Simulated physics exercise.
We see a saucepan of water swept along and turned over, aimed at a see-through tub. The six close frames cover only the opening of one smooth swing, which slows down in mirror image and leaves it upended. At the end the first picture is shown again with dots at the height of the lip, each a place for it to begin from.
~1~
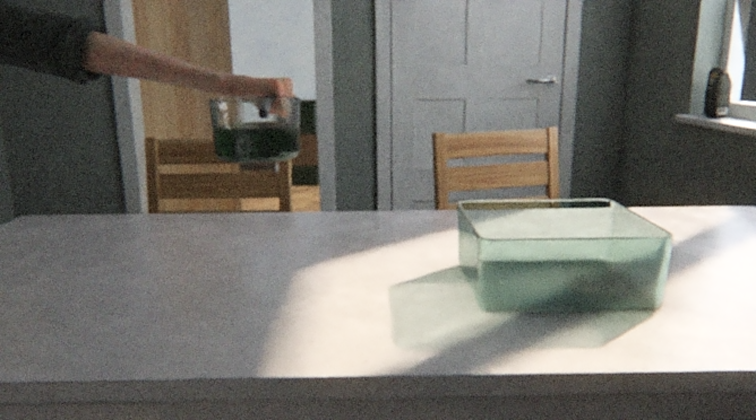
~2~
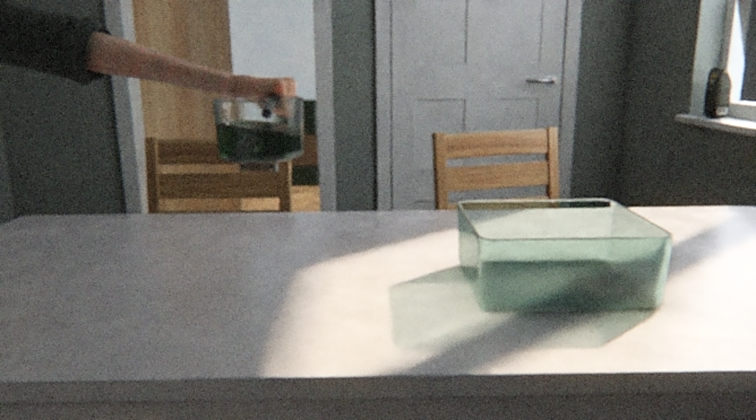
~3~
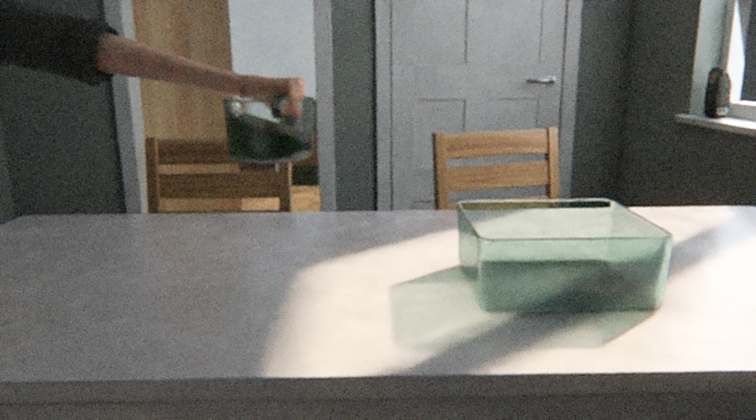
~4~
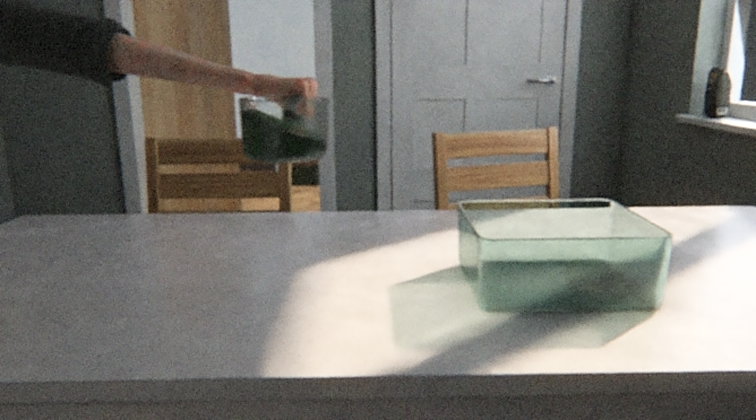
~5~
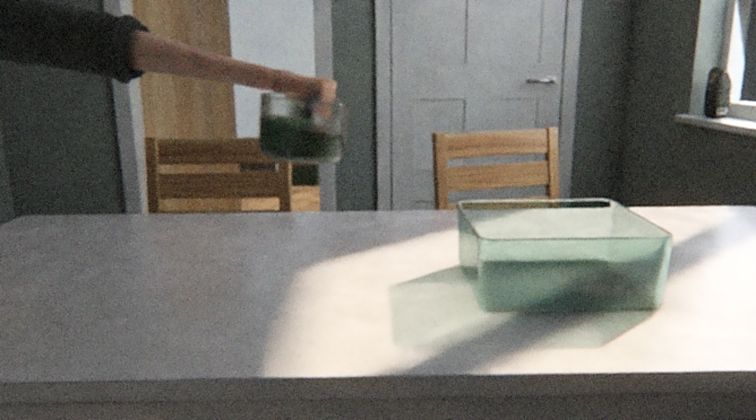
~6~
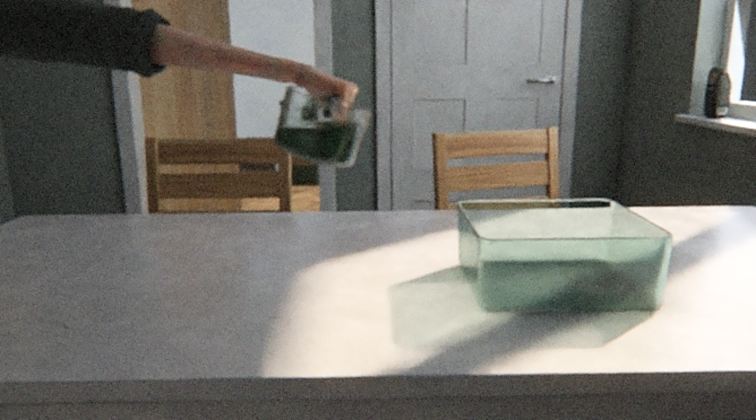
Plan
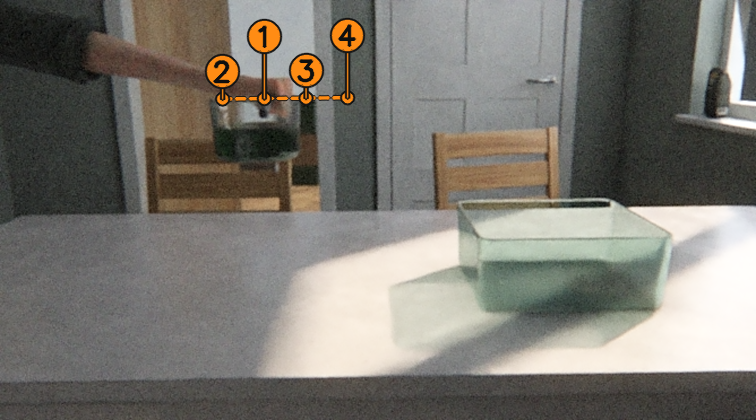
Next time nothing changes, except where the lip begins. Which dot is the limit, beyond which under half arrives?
4 will do.
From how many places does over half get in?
One of them.
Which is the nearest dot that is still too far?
That would be 3.
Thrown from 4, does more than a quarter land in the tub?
Yes.
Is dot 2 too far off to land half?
Yes.
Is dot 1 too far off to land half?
Yes, that goes wrong.
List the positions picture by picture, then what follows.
Upright, lip at (297, 98); tub from (478, 310) to (661, 307); nothing has left yet.
Upright, lip at (301, 98); nothing has left yet.
Upright, lip at (311, 98); nothing has left yet.
Upright, lip at (326, 98); nothing has left yet.
Tipped about 7°, lip at (348, 103); nothing has left yet.
Tipped about 19°, lip at (370, 112); nothing has left yet.
On the marked copy, 1 at (264, 98); 2 at (222, 99); 3 at (306, 98); 4 at (347, 97).
For dot 1, about 0 % lands in the tub, 99 % falls short.
For dot 2, about 0 % lands in the tub, 100 % falls short.
For dot 3, about 24 % lands in the tub, 75 % falls short.
For dot 4, about 82 % lands in the tub, 16 % falls short.
